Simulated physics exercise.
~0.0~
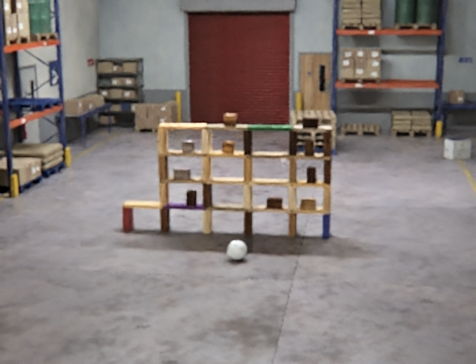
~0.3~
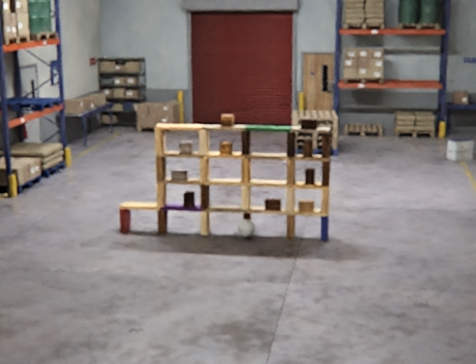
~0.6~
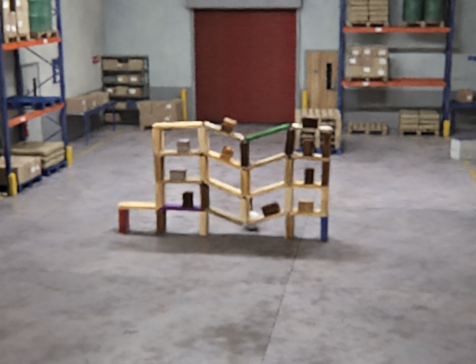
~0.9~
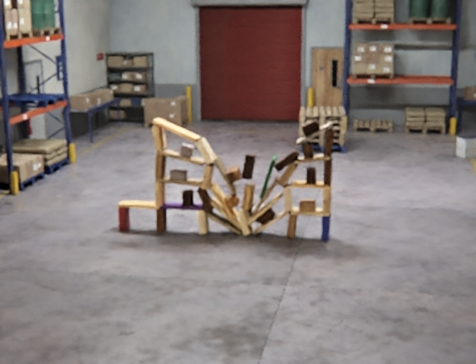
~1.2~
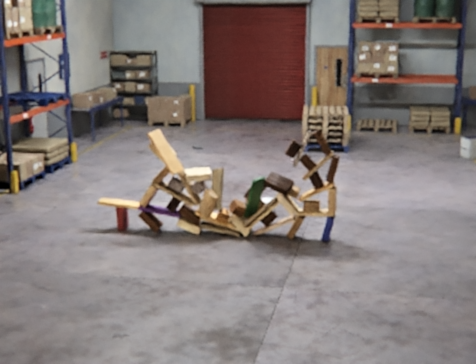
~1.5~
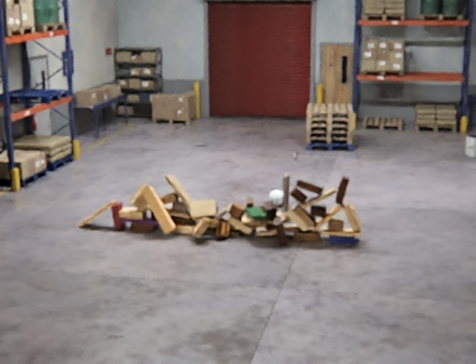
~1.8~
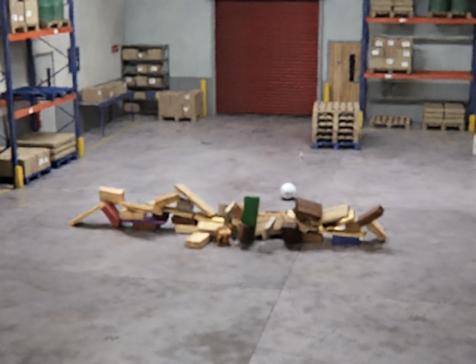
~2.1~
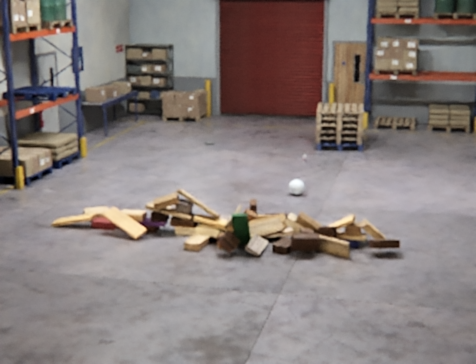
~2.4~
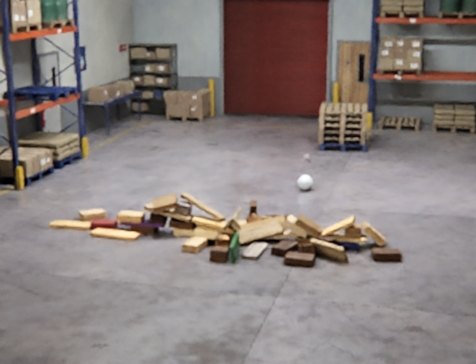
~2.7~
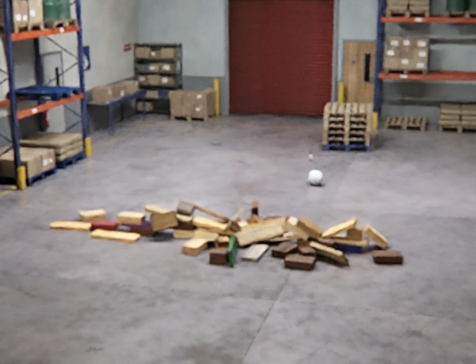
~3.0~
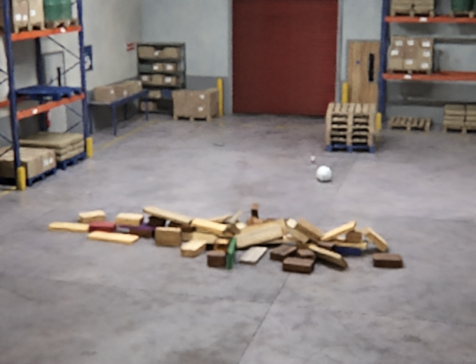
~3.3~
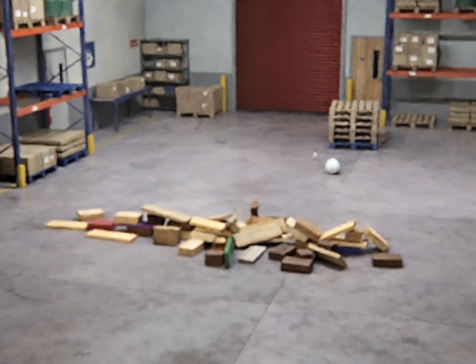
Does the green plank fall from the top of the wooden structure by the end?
Yes, the green plank falls. It drops as the middle of the structure caves in and ends up in the low heap of wood on the floor.
